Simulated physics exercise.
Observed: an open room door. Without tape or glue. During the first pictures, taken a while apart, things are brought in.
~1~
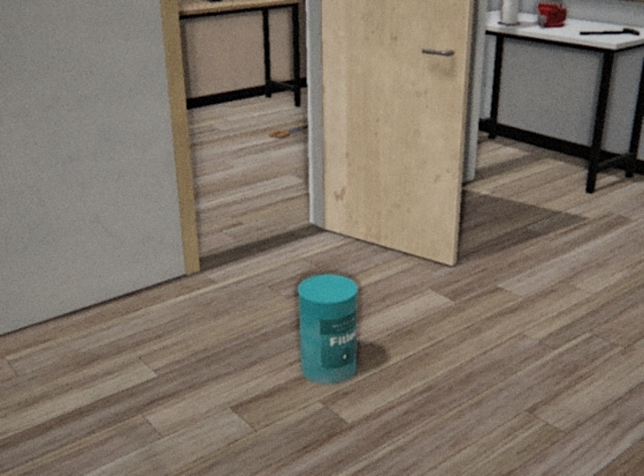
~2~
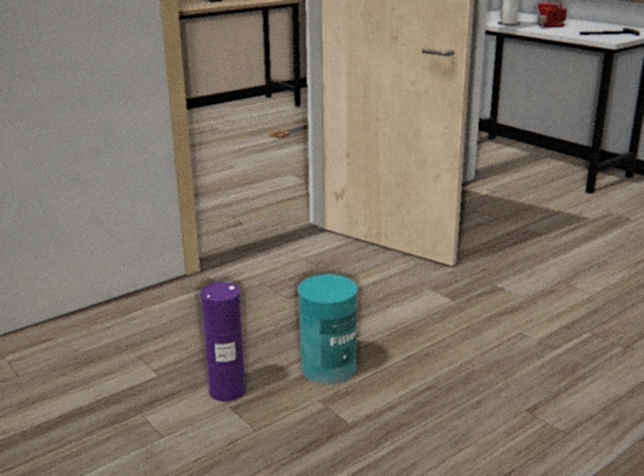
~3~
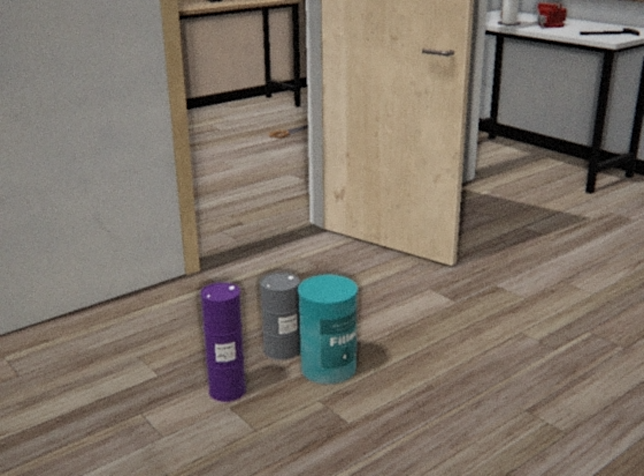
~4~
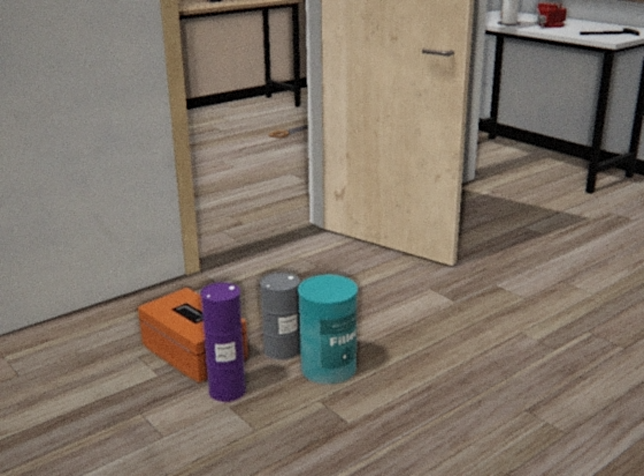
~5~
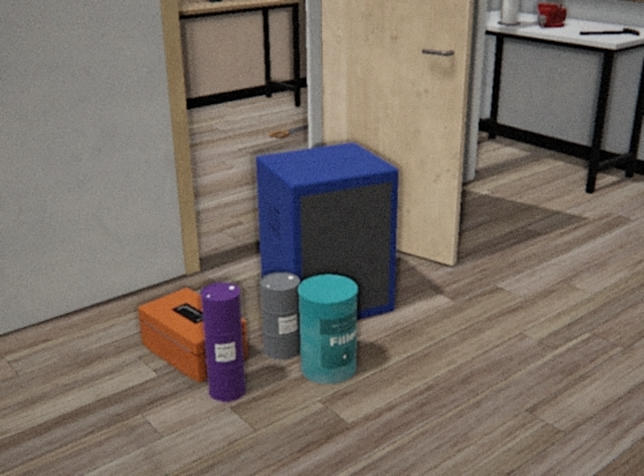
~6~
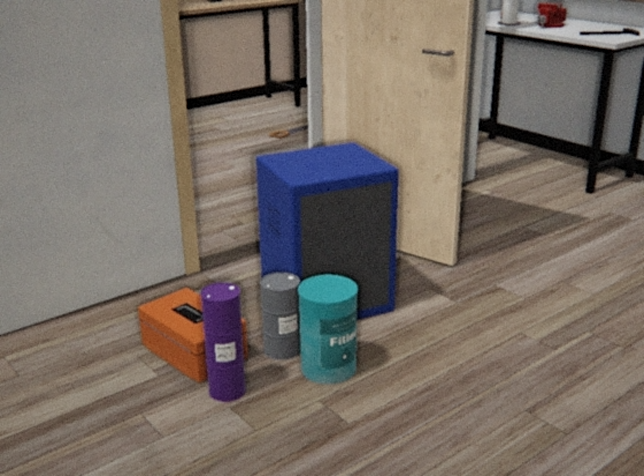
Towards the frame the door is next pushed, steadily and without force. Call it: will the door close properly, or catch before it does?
Catches before closing.
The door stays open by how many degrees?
Angle: About 70°.
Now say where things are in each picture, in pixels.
Door wide open and still, in the first frame.
Door wide open and still; purple canister (224, 343), in the second frame.
Door wide open and still; turquoise pail (328, 329), in the third frame.
Door wide open and still; purple canister (224, 343); grey canister (281, 316), in the fourth frame.
Door wide open and still; orange toolbox (193, 333); turquoise pail (328, 329), in the fifth frame.
Door wide open and still; blue appliance (326, 235); purple canister (224, 343), in the sixth frame.
Then, 0.50 s on from there, door at 90°.
Then, 0.70 s on from there, door at 79°.
In the end, door at 69°; all 5 unmoved. At the end, from the last picture's camera, blue appliance near (325, 235).
